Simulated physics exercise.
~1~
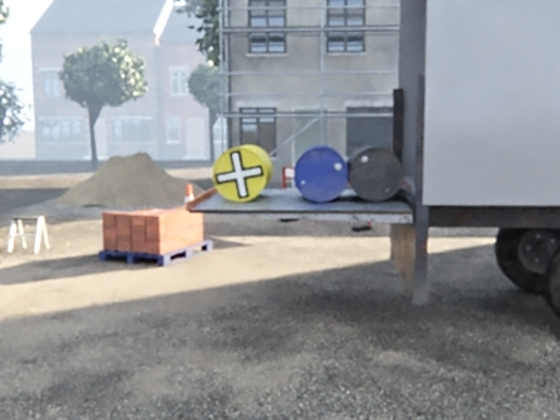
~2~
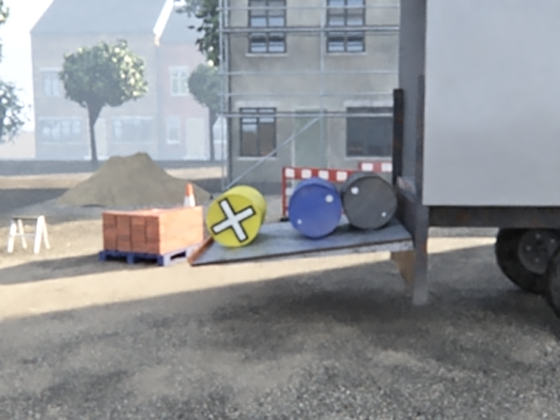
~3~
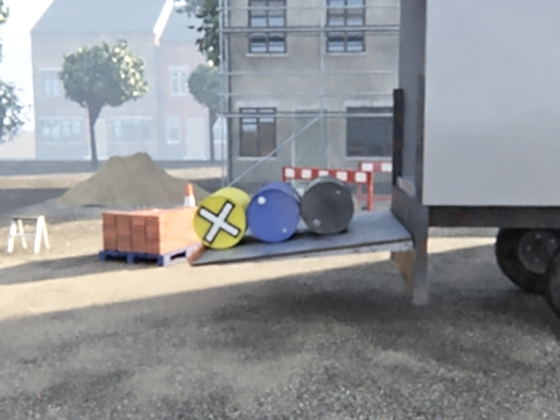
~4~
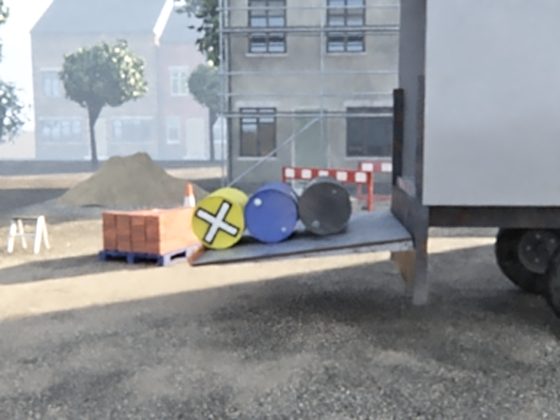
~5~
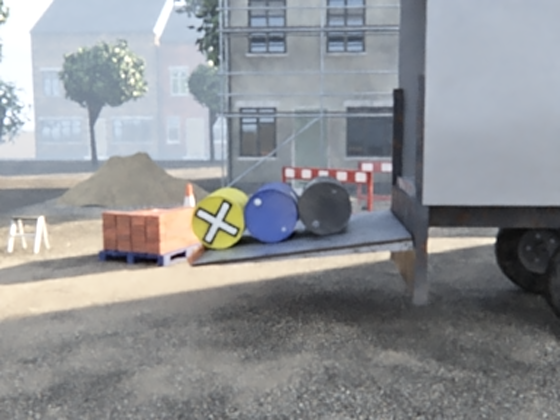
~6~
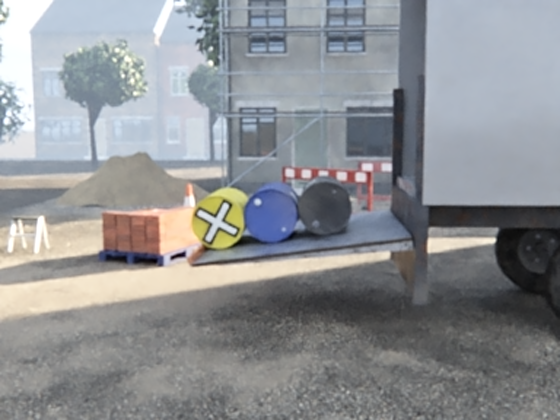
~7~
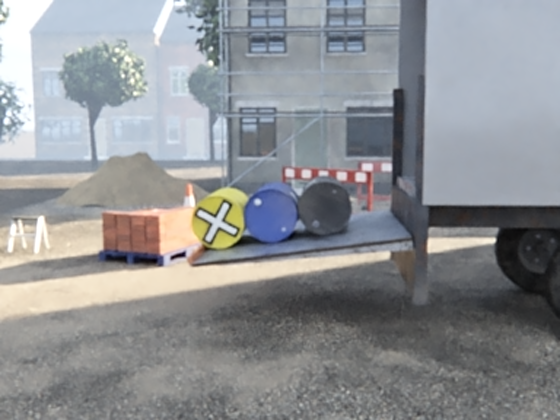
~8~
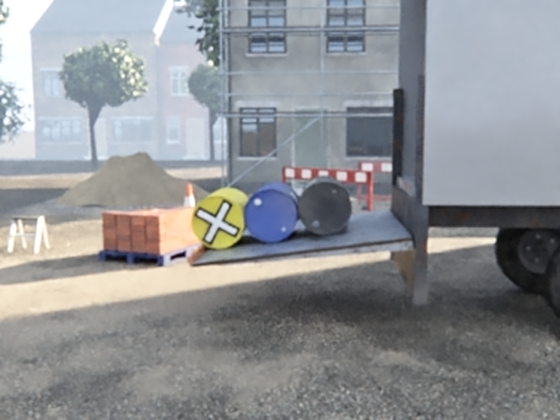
The clip shows a yellow drum with a white cross, a blue drum and a dark drum on a lorry's lift, which lowers and tilts down to the left. The drums roll left and come to rest together near the outer edge, all still on the lift.
